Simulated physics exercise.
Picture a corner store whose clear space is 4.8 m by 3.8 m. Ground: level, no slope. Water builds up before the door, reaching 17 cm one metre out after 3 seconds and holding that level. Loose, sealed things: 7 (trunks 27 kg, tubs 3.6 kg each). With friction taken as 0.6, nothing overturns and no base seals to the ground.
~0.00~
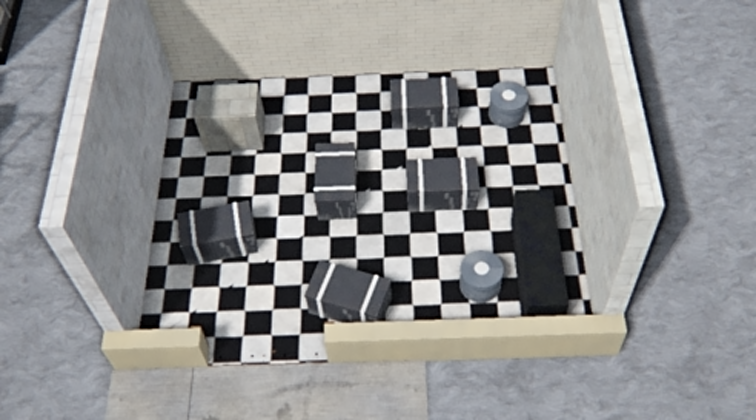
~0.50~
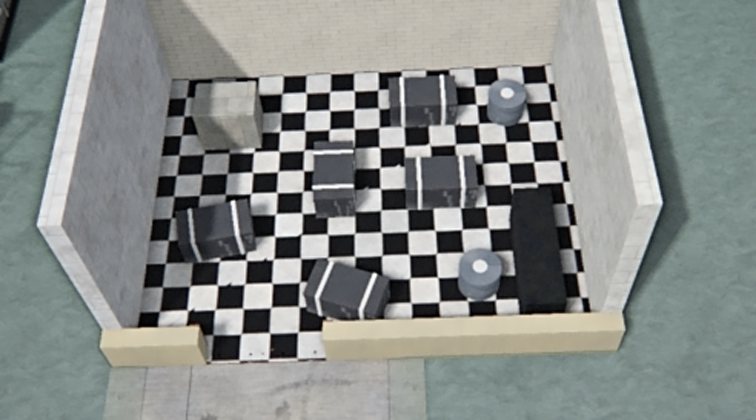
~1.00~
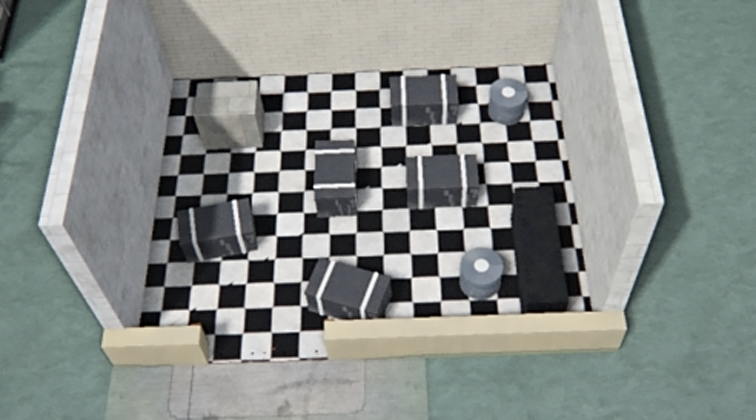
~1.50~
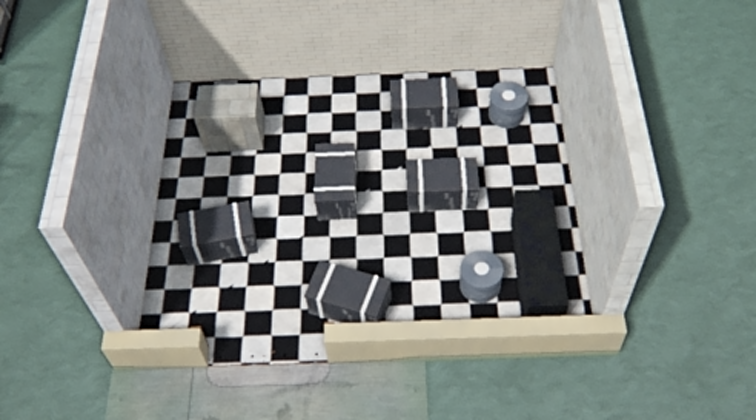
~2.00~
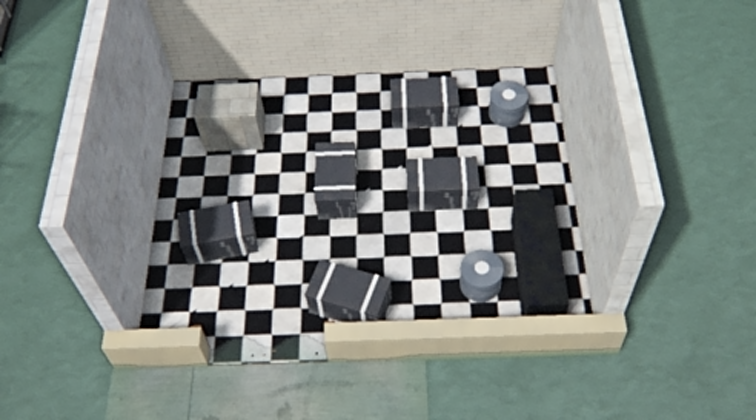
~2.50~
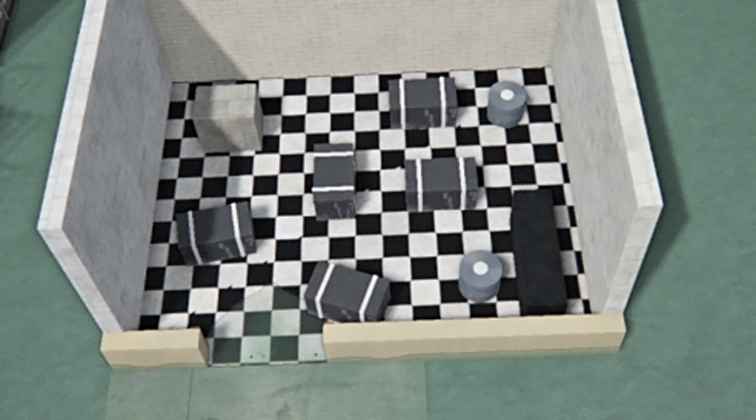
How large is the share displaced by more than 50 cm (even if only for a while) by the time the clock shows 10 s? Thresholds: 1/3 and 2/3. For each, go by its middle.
Displaced share: Low, under a third.
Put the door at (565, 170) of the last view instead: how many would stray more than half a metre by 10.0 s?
The count would be 3.
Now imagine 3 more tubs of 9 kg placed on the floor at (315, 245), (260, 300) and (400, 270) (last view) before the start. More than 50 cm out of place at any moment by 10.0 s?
In order: Farther; farther; not as far.
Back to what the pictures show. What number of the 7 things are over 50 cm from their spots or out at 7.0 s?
I make it 1.
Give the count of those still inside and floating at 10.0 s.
The number is 2.
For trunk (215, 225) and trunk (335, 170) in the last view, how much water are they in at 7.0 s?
First about 7 cm, second about 4 cm.
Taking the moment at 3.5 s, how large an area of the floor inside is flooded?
The covered patch comes to about 2.5 m2.
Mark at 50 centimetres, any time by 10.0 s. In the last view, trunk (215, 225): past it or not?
I'd call it farther.
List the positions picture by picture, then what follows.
The first picture shows a trunk at (335, 171), on the bottom; a tub at (482, 269), on the bottom; 0.0 m2 under water; 0 of 7 have shifted.
The second picture shows a trunk at (333, 169), on the bottom; a tub at (480, 267), on the bottom; water covers 0.0 m2; 0 of 7 have shifted.
The third picture shows a trunk at (334, 168) rests on the ground; a tub at (482, 266), on the bottom; 0.0 m2 under water; 0 of 7 have shifted.
The fourth picture shows a trunk at (335, 171) rests on the ground; a tub at (482, 269), on the bottom; 0.0 m2 under water; 0 of 7 have shifted.
The fifth picture shows a trunk at (335, 170), on the bottom; a tub at (482, 268), on the bottom; water covers 0.0 m2; 0 of 7 have shifted.
The sixth picture shows a trunk at (333, 171) rests on the ground; a tub at (481, 269) rests on the ground; 0.6 m2 under water; 0 of 7 have shifted.
After 3.5 s 0 of 7 are over 50 cm from their spots; 0 afloat.
After 4.5 s 0 of 7 are over 50 cm from their spots; 0 afloat.
After 7.0 s 1 of 7 are over 50 cm from their spots; 1 afloat.
After 10.0 s 1 of 7 are over 50 cm from their spots, and 1 have been at some point; 2 afloat.
